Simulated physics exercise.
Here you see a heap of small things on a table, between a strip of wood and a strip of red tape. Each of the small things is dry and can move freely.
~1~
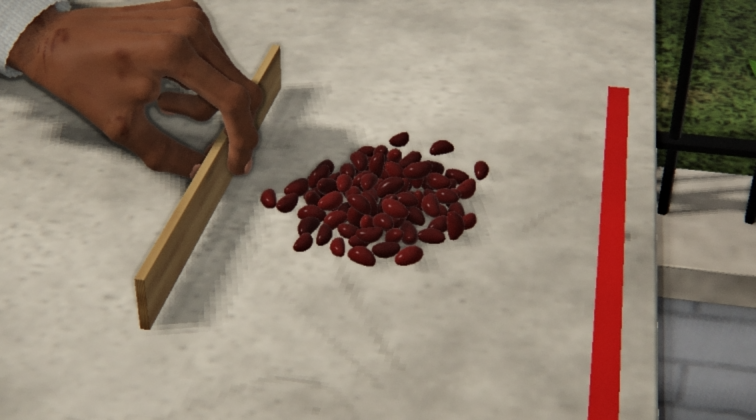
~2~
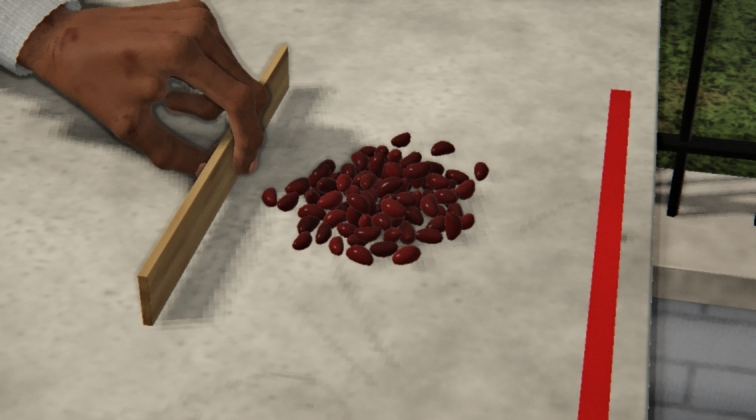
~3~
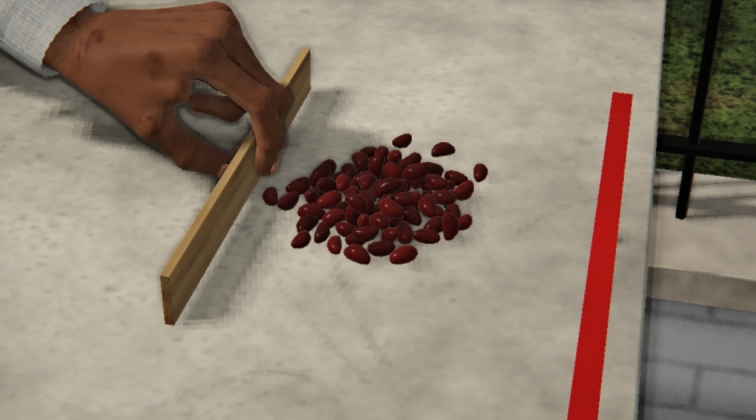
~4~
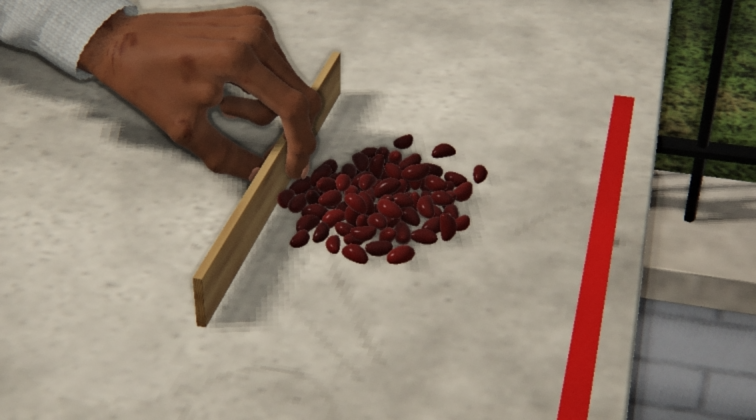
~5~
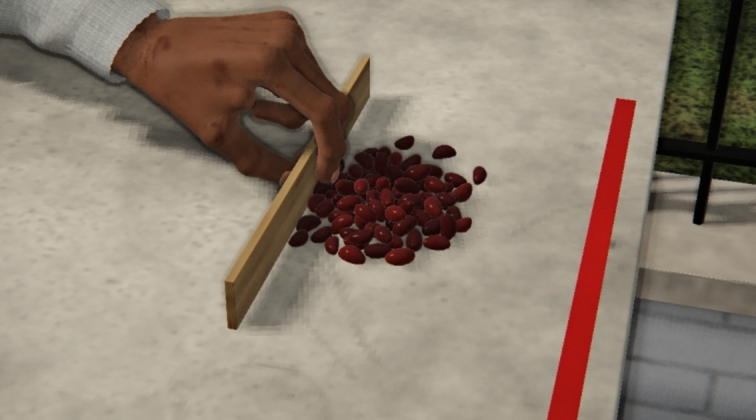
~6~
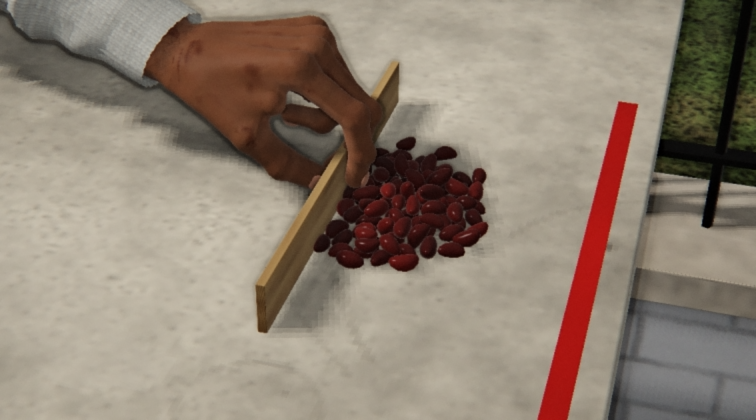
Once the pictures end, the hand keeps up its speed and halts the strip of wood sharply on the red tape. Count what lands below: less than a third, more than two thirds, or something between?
Greater than two thirds.
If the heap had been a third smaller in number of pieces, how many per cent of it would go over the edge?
I'd expect around 80 per cent.
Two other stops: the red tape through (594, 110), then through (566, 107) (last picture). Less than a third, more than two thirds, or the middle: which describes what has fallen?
First try: The middle third; second try: Below one third.
Shortly afterwards, strip of wood still moving, near (478, 179); heap all on the table, its front near (606, 248).
Next, strip of wood stopped at the red tape; heap the bulk over the edge.
In the end, strip of wood stopped at the red tape; heap the bulk over the edge.
